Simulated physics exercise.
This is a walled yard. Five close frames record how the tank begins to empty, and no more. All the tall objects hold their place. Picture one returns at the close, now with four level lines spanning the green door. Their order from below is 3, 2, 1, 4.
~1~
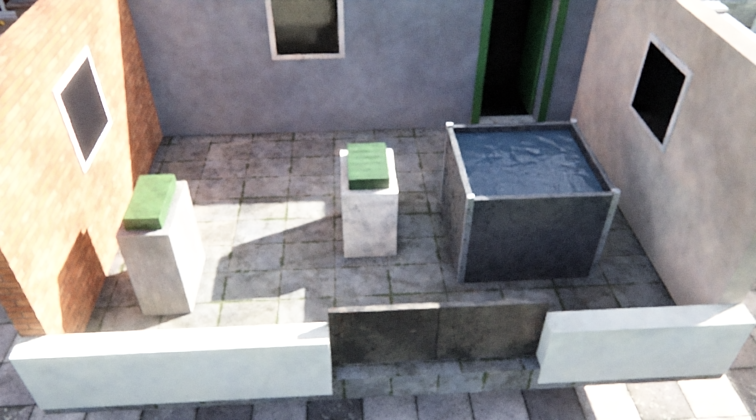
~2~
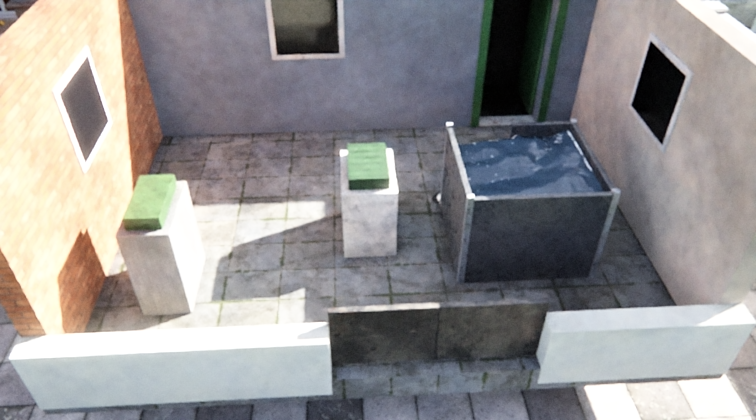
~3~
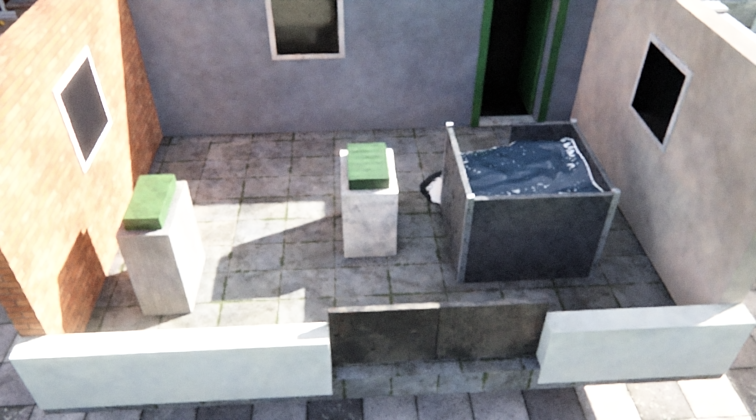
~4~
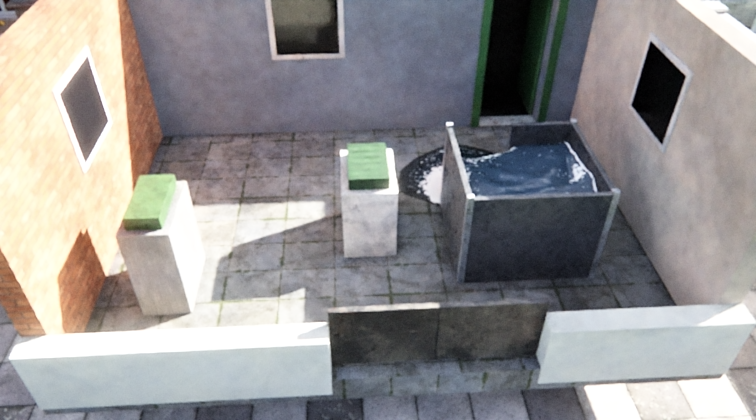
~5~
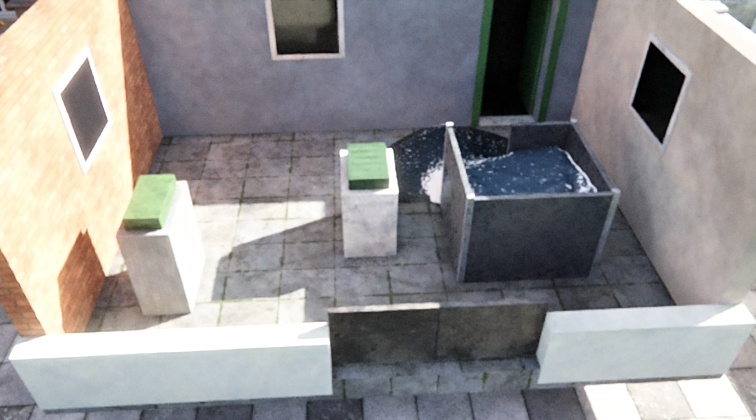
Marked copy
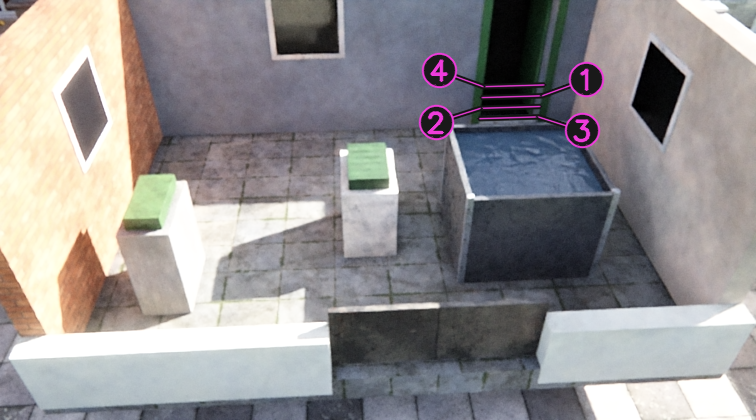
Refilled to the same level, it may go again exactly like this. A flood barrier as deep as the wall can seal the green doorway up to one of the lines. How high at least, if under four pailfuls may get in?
I would pick mark 2.
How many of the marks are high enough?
Three.
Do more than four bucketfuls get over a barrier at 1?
No, that is safe.
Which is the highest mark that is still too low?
Here it is mark 3.
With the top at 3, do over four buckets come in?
Yes, it does.
On the marked copy, 1 at (512, 96); 2 at (510, 107); 3 at (508, 117); 4 at (513, 85); from the bottom up 3, 2, 1, 4.
Choosing 1, nothing gets over.
Choosing 2, a bucket or two gets in.
Choosing 3, about 14 bucketfuls get in.
Choosing 4, nothing gets over.
